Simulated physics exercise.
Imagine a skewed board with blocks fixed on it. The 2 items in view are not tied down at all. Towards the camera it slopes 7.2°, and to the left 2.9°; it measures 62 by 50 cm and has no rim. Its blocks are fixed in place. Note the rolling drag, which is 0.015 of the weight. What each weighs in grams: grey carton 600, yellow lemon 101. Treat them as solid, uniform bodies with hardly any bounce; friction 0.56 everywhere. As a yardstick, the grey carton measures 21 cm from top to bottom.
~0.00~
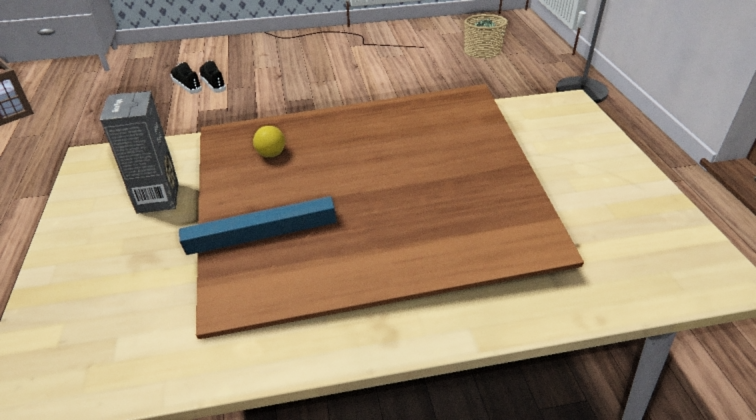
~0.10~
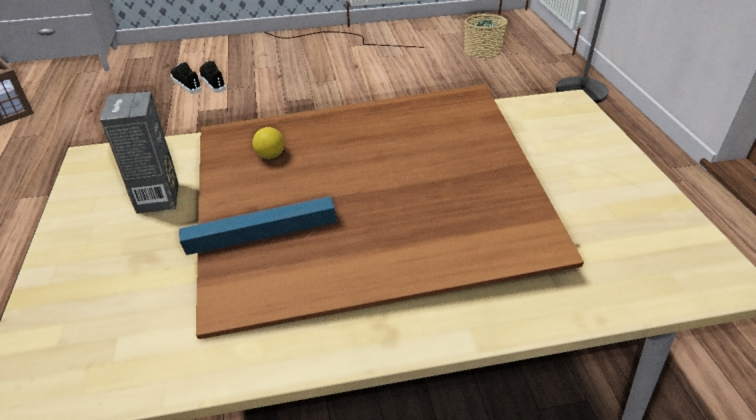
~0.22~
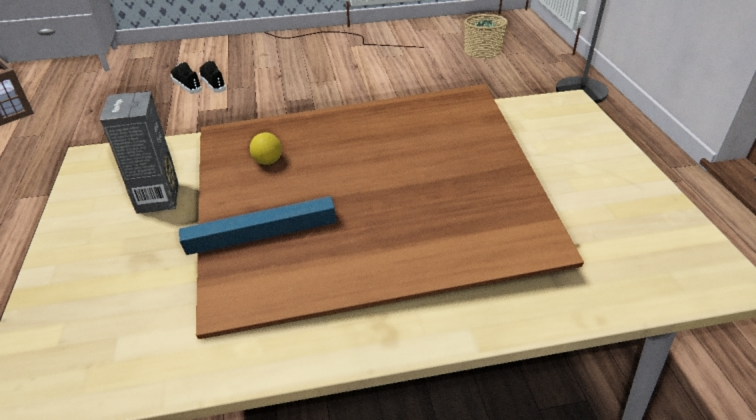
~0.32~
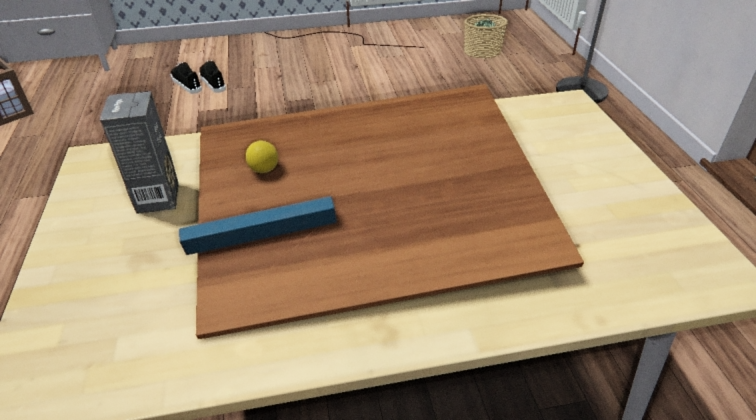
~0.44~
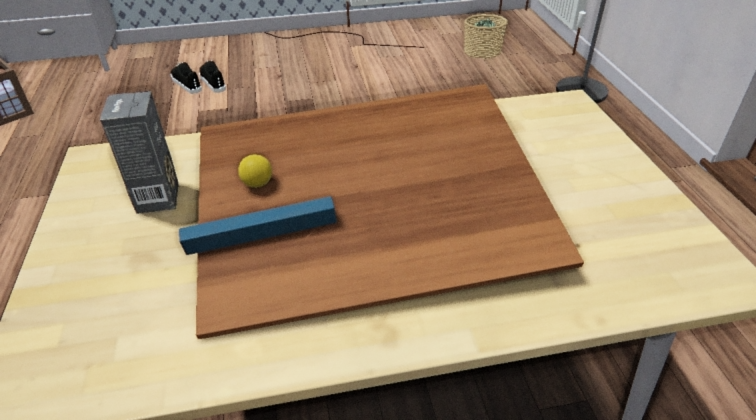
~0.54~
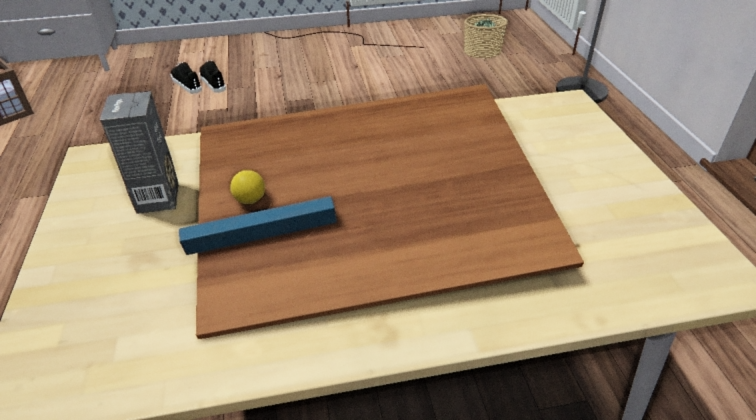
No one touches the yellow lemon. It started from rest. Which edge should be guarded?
My guess is it leaves at the left.
Around 0.74 s, 22 cm of board to the near edge; yellow lemon near (228, 208).
Around 1.24 s, it has gone over the left edge; yellow lemon near (180, 226).
Around 1.44 s, it has gone over the left edge; yellow lemon near (153, 237).
Finally (1.6 s), it has gone over the left edge; grey carton still in place (within 8 cm).
